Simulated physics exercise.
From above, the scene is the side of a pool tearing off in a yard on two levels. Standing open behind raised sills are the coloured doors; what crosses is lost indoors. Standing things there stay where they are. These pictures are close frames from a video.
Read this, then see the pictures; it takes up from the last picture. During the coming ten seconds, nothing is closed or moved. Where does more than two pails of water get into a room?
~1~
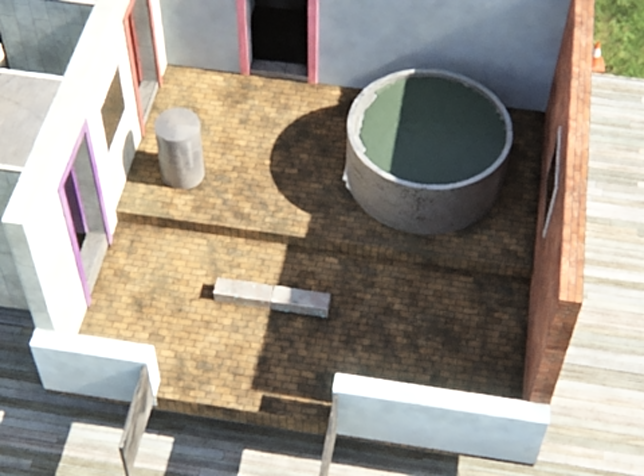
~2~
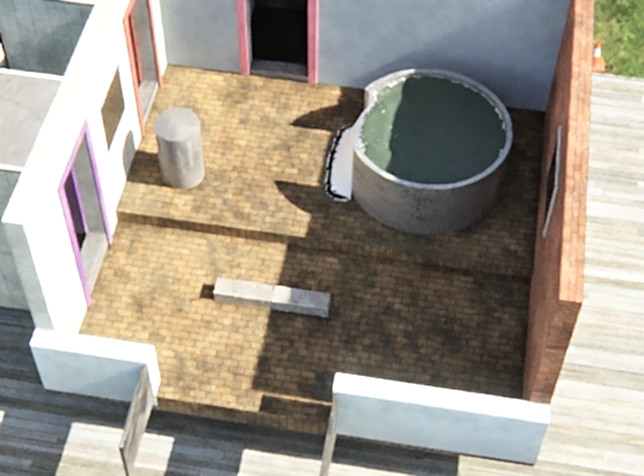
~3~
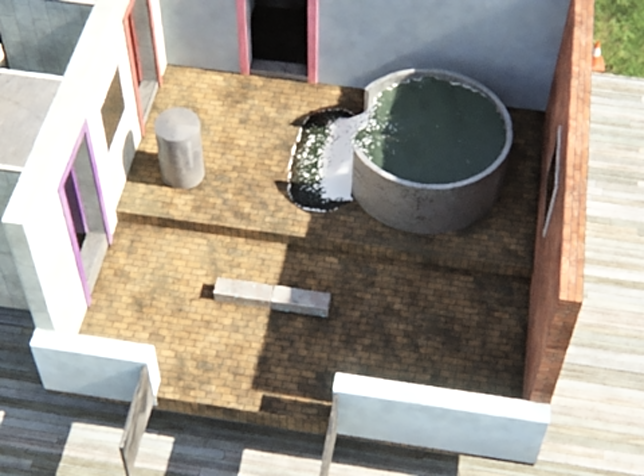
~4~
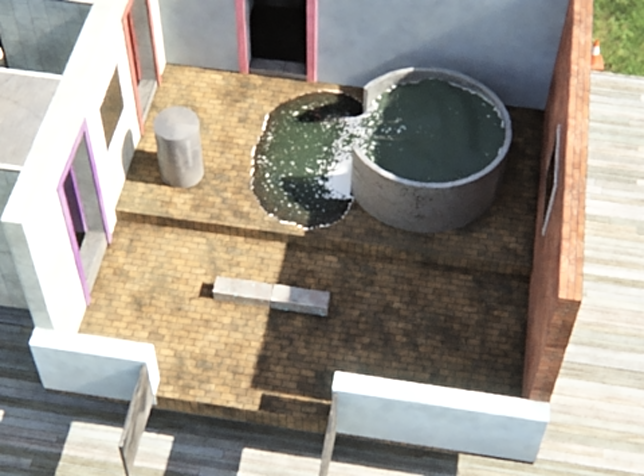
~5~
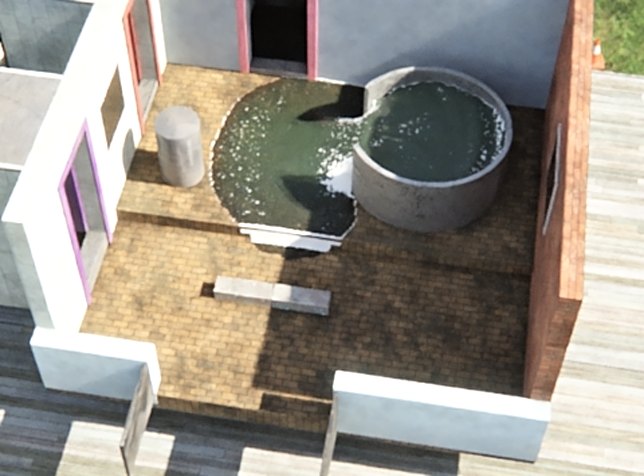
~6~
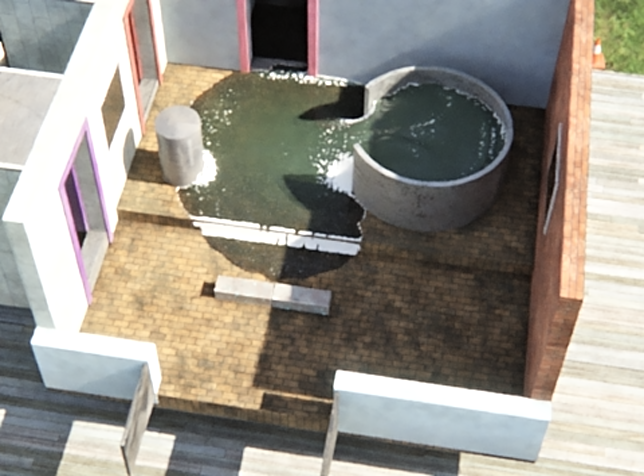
The pink door lets in more than two pails; the purple door lets in two pails or less; the red door lets in more than two pails.
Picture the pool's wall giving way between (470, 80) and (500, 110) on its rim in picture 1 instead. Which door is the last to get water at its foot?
The one in purple is last.
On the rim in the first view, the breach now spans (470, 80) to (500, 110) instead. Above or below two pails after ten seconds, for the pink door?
The pink one holds.
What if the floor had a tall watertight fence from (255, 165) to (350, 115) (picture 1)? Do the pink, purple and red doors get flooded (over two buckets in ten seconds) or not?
Okay, so the pink door comes in short, the purple door comes in short, and the red door comes in short.
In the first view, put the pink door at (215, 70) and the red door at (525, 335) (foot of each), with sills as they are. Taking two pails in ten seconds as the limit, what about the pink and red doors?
Briefly, the pink door comes in over while the red door comes in under.
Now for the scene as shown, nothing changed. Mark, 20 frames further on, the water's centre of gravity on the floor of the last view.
I'd say around (275, 188).
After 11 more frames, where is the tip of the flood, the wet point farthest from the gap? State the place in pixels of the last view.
I'd say around (69, 363).
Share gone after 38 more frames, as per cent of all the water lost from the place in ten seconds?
About 70 %.
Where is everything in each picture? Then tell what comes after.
In the first picture, the round pool at (429, 131) is whole and still.
In the second picture, water pours out at (352, 149) and has run to a hidden place.
In the third picture, water pours out at (352, 150) and has run to (307, 204).
In the fourth picture, the front is at (286, 106), out from the gap at (351, 151).
In the fifth picture, water pours out at (352, 150) and has run to (240, 106).
In the sixth picture, the front is at a hidden place, out from the gap at (353, 149).
A moment on, water covers 40 % of the floor; the pink door under two buckets in, the purple door wet at the sill, nothing in, the red door over two buckets in.
Next, water covers 50 % of the floor; the pink door over two buckets in, the purple door wet at the sill, nothing in, the red door far over two buckets in.
Then, water covers 65 % of the floor; the pink door over two buckets in, the purple door wet at the sill, nothing in, the red door far over two buckets in.
Later, water covers 80 % of the floor; the pink door over two buckets in, the purple door wet at the sill, nothing in, the red door far over two buckets in.
In the end, water covers 90 % of the floor; the pink door far over two buckets in, the purple door wet at the sill, nothing in, the red door far over two buckets in.
